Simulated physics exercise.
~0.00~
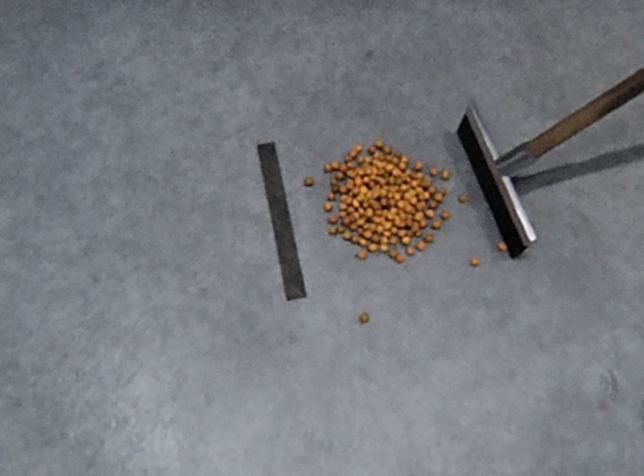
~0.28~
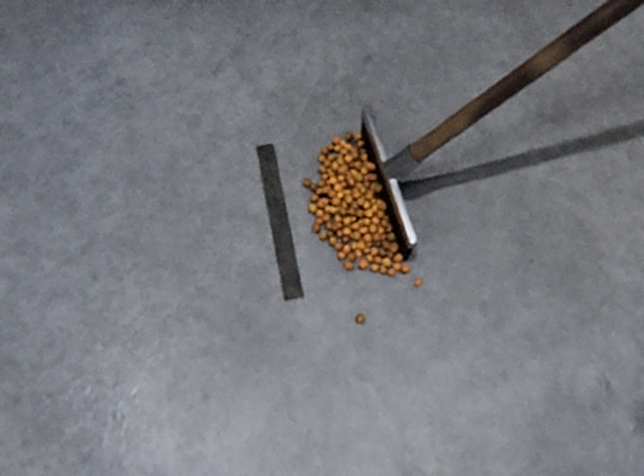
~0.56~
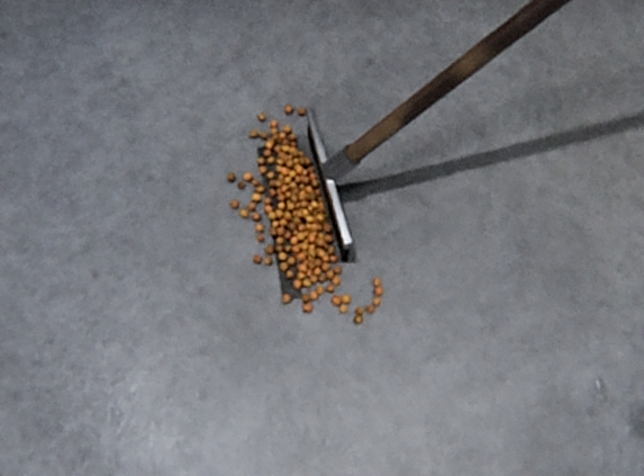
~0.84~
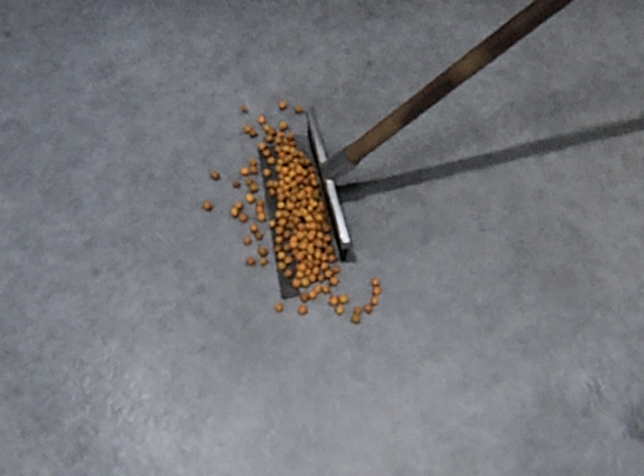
On a mottled grey floor seen from above, a heap of small orange-brown roasted chickpeas lies near the centre, with a few strays around it. A flat dark strip sits to the left, and to the right is a squeegee with a black and silver blade and a wooden handle. The squeegee moves left, gathering the chickpeas into a band against its blade. It pushes them on to the strip, where some spread over it and others scatter past it and around the ends. The blade stops just short of the strip, a few chickpeas roll farther left, and most remain packed between blade and strip.
